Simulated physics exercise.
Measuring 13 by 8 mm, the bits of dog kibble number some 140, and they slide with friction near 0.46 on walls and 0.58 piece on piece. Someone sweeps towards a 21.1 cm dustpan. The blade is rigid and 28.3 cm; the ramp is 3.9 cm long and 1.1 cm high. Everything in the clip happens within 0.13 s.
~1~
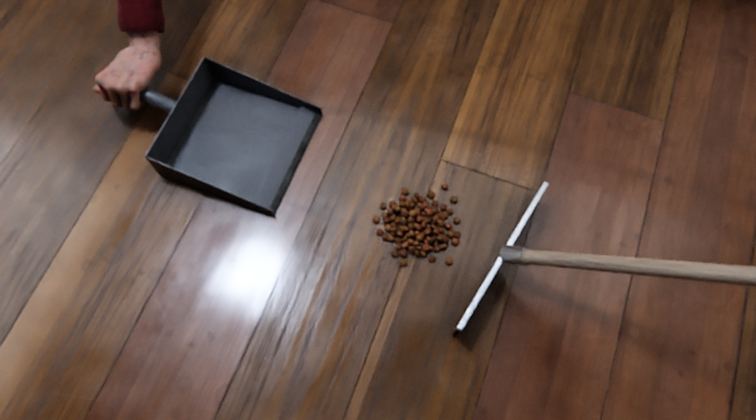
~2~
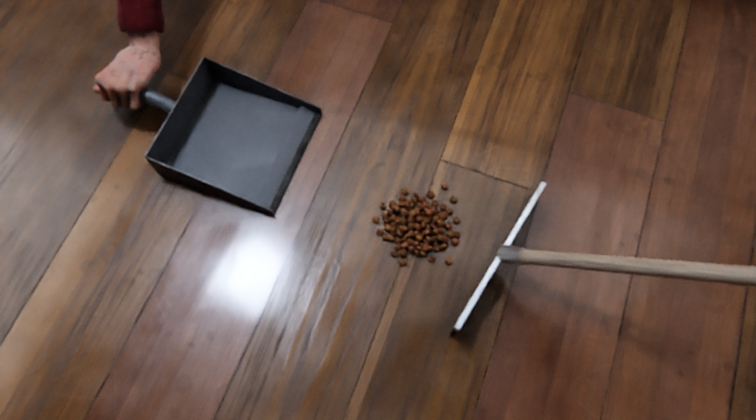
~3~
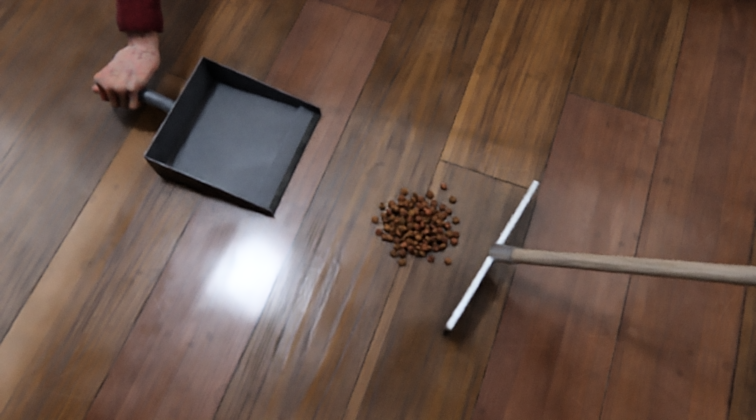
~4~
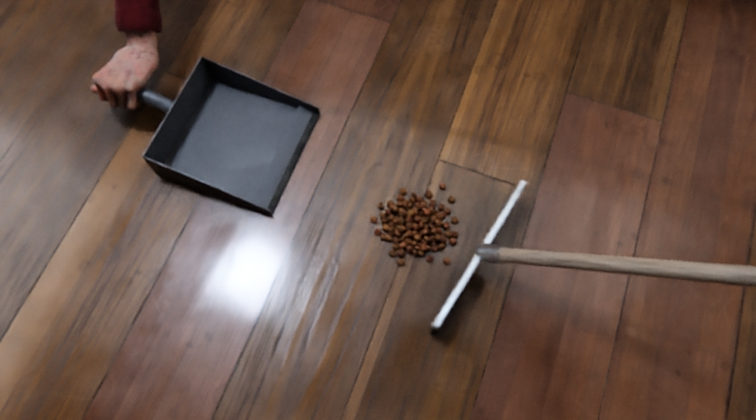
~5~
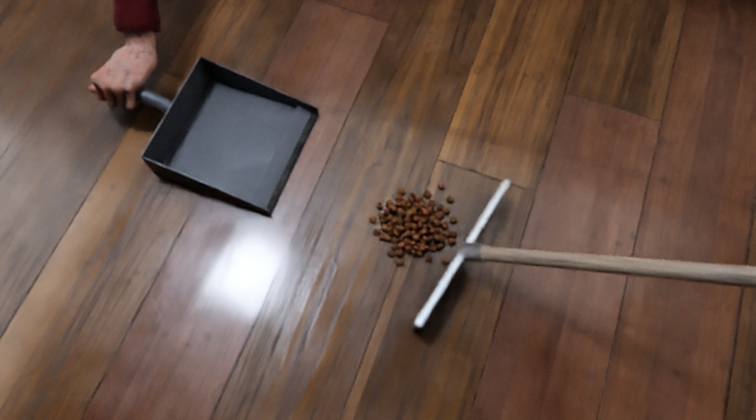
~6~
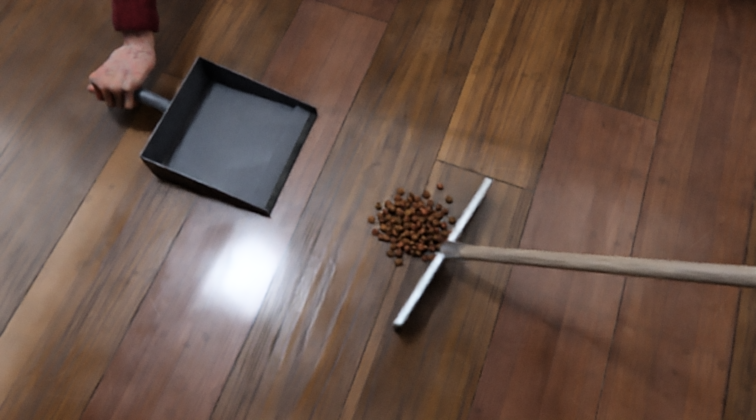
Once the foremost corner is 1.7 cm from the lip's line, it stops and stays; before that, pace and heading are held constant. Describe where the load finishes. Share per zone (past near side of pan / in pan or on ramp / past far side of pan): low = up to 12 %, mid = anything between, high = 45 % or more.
Near side - mid, pan - mid, far side - low.
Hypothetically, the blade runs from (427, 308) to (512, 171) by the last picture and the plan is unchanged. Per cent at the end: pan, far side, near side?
Per cent by place - pan 25, far side 5, near side 0.
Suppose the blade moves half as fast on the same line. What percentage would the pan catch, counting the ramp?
Near 0 %.
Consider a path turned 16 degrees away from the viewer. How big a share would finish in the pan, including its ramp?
Around 35 %.
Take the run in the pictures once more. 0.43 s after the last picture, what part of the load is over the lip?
I'd say around 20 in a hundred has made it so far.
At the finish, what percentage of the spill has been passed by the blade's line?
Near 10 percent, give or take.
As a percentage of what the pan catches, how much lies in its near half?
Roughly 70 in a hundred.
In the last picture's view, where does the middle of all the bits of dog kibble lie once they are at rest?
Look around (289, 184) in the last picture.
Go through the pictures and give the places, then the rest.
Blade from (460, 328) to (544, 187), moved 0.0 cm, 0 of the pieces shifted so far; middle of the pieces at (418, 228); pan at (233, 141), in the first frame.
Blade from (457, 328) to (541, 187), moved 0.3 cm, 0 of the pieces shifted so far; middle of the pieces at (418, 228), in the second frame.
Blade from (449, 327) to (534, 187), moved 1.4 cm, 0 of the pieces shifted so far; middle of the pieces at (417, 228), in the third frame.
Blade from (436, 326) to (522, 186), moved 3.2 cm, 0 of the pieces shifted so far; middle of the pieces at (416, 228), in the fourth frame.
Blade from (418, 325) to (505, 185), moved 5.7 cm, 0 of the pieces shifted so far; middle of the pieces at (414, 228), in the fifth frame.
Blade from (399, 324) to (487, 184), moved 8.4 cm, 2 of the pieces shifted so far; middle of the pieces at (413, 228); pan at (228, 141), in the sixth frame.
Then, 0.13 s after the last picture, middle of the blade 16 cm from the lip; 0 % over the lip, far side 0 %, near side 10 %.
Then, 0.21 s after the last picture, middle of the blade 8 cm from the lip; 0 % over the lip, far side 0 %, near side 20 %.
Then, 0.43 s after the last picture, middle of the blade 5 cm from the lip; 20 % over the lip, far side 0 %, near side 25 %.
In the end, near side 25 %, pan 20 %, far side 0 %, in front of the lip or behind the blade 60 %.
